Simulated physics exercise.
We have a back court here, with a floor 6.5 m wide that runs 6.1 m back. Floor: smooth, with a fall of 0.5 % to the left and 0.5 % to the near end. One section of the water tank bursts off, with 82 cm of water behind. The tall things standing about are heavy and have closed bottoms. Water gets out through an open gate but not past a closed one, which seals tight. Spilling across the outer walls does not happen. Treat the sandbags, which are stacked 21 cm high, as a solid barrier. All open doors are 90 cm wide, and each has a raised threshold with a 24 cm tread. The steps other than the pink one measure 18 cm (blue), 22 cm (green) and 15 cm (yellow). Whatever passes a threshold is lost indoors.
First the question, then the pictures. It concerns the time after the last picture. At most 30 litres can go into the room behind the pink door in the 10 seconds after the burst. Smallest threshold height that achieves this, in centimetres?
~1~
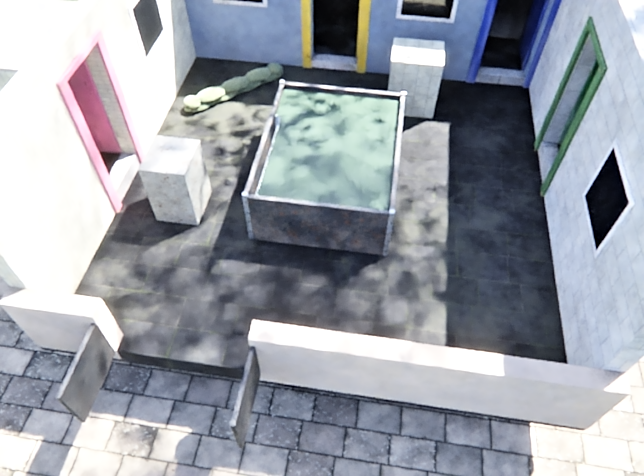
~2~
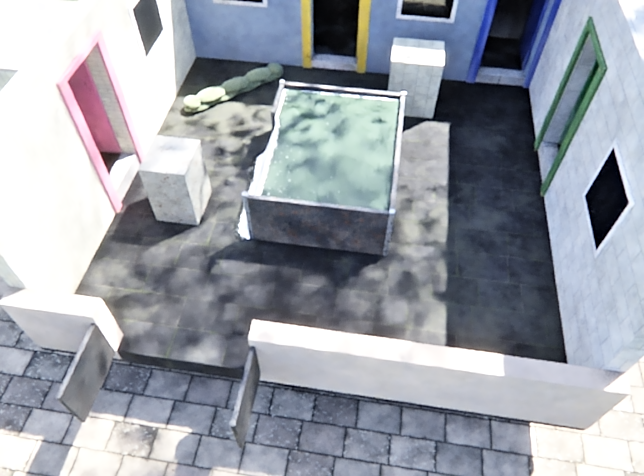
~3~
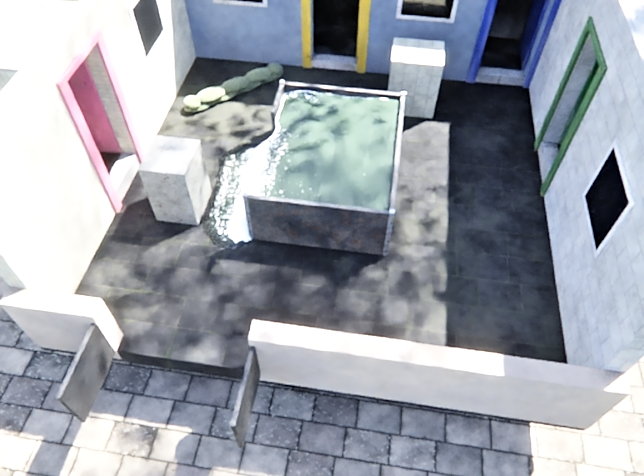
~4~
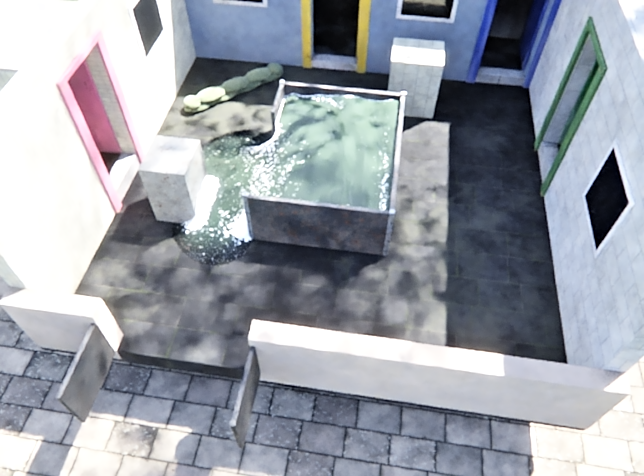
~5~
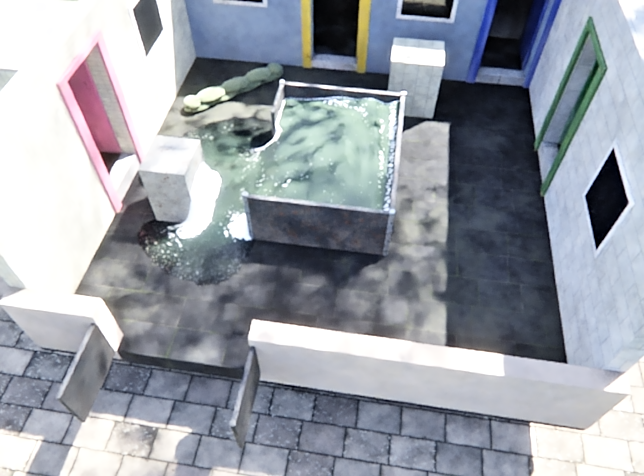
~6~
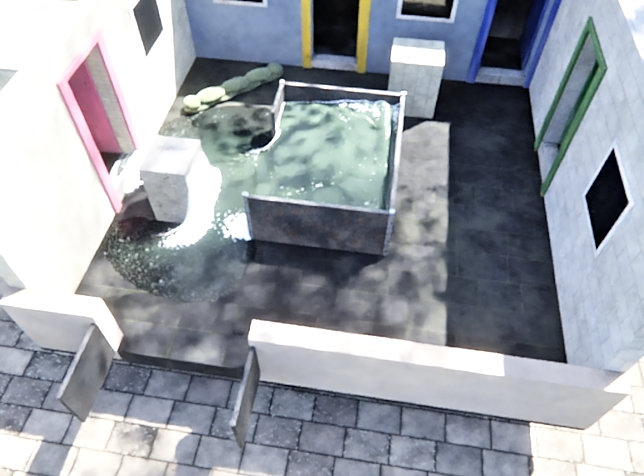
35 cm.
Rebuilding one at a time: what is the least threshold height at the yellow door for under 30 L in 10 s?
Door yellow, min height approx. 8.0 cm.
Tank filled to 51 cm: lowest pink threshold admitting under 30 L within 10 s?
Roughly 19 centimetres would do it.
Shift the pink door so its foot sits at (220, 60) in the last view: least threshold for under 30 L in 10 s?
Minimum: About 26 cm.
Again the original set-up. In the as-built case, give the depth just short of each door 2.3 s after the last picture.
Depth (cm): Pink 18 / blue 0 / green 0 / yellow 5.
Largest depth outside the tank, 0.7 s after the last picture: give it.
It gets to close to 60 centimetres there.
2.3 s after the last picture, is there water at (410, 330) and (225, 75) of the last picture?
Note: Point one not yet reached; point two reached.
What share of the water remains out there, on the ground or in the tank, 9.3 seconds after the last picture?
What remains is some 64 per cent of the water.
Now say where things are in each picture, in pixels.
The water tank at (331, 145) is whole and still, 82 cm deep; the pink door at (111, 136) is dry, in the first frame.
Water pours out at (266, 182) and has run 0.3 m, to a hidden place; about 10 cm deep outside, 82 cm at the back, in the second frame.
Water pours out at (266, 182) and has run 0.8 m, to (222, 176); about 14 cm deep outside, 82 cm at the back, in the third frame.
The front is at a hidden place, 1.4 m from the gap at (266, 184); 2.7 m2 of floor is wet, 77 cm left at the back, in the fourth frame.
The front is at a hidden place, 2.1 m from the gap at (266, 184); 4.5 m2 of floor is wet, 70 cm left at the back, in the fifth frame.
The gap is at (266, 184), the front 2.3 m out at (122, 168); the back of the water tank holds 71 cm; water is at the pink door at (111, 136), in the sixth frame.
Then, 0.7 s after the last picture water covers 25 % of the floor, deepest (60 cm) near (215, 204); 31 cm at the pink door, 42 litres in over its 25 cm threshold.
Then, 2.3 s after the last picture water covers 45 % of the floor, deepest (33 cm) near (266, 67); 18 cm at the pink door, 81 litres in over its 25 cm threshold.
Then, 9.3 s after the last picture water covers 95 % of the floor, deepest (12 cm) near (59, 324); 8 cm at the pink door, 82 litres in over its 25 cm threshold.
At the pink door as built, the water peaked near 32 cm, 0.3 s after the last picture.
With a threshold of 28.5 cm, 63 litres would have come in within the 10 s; with 39 cm, 18 litres. So under 30 litres takes about 35 cm.
